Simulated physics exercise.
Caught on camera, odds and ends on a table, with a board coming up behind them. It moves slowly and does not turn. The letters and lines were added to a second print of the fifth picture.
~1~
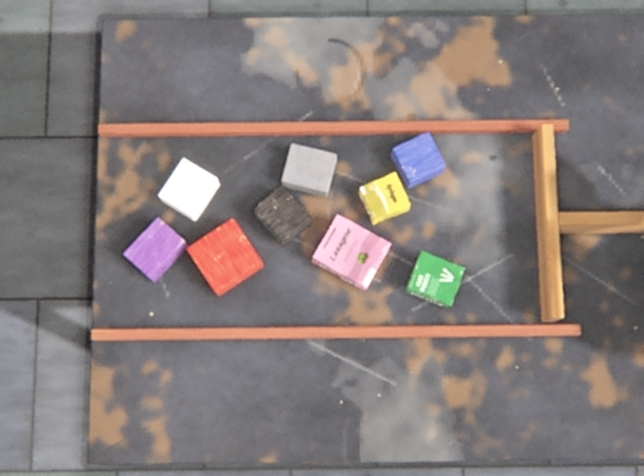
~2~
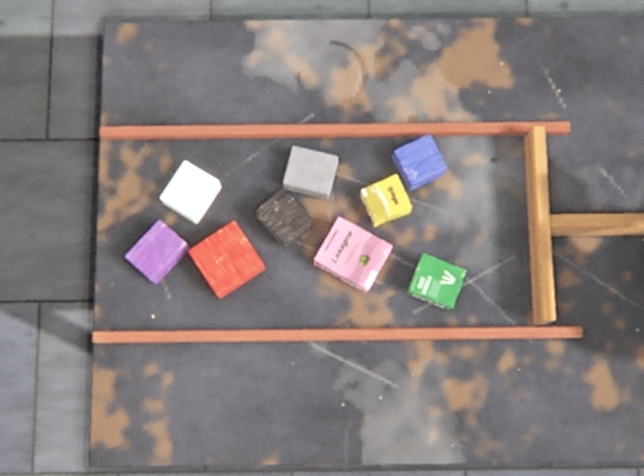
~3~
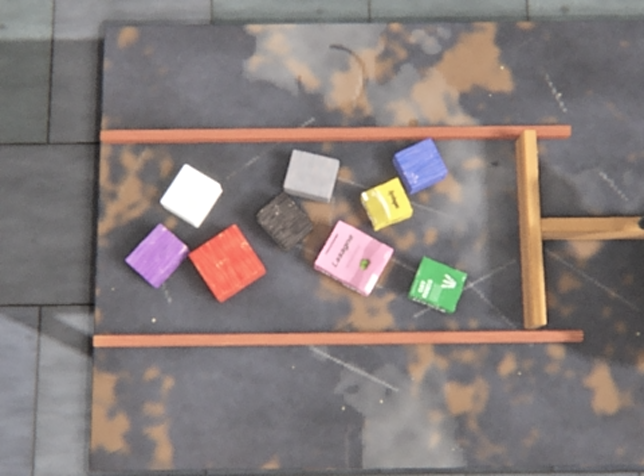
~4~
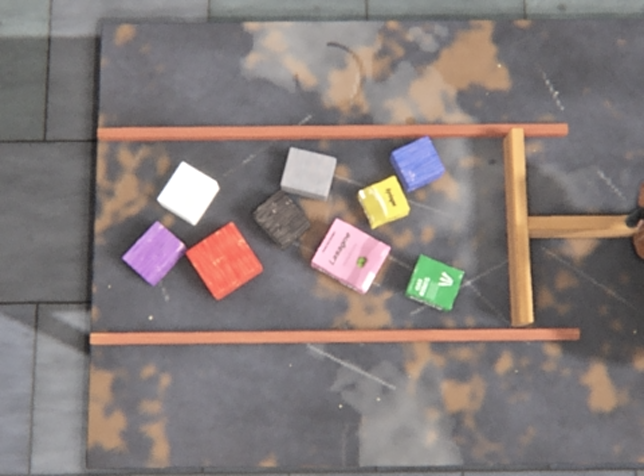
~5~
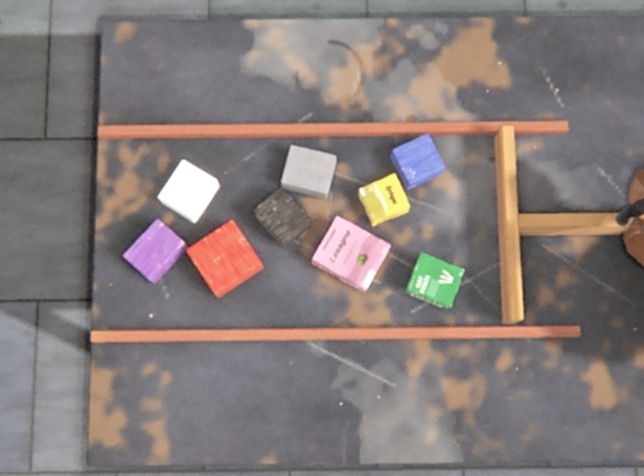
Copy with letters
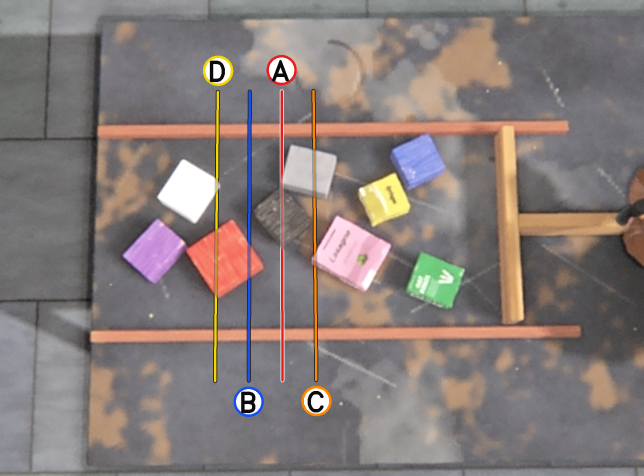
A wooden board on a handle slid slowly and steadily left between two reddish rails, a hand coming into view behind it, while the colorful blocks and boxes ahead of it stayed still.
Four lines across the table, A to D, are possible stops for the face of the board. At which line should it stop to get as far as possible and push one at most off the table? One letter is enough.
D is the last line within the limit.
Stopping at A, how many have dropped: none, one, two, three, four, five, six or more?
In all, none.
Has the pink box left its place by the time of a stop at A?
Yes.
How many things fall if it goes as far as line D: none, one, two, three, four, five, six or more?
The count is none.
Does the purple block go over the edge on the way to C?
By then, no.
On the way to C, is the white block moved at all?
By then, no.
On the marked copy, A at (282, 232); B at (249, 232); C at (315, 231); D at (216, 232).
Taking D. A third of the way, board (406, 222); blue block (376, 158); green packet (376, 287).
Two thirds of the way, board (300, 223); white block (178, 189); red block (203, 272).
When it is over, board (218, 224); white block (100, 186); purple block (105, 251); none fallen.
As for the rest, A is within the limit but short; B is within the limit but short; C is within the limit but short.
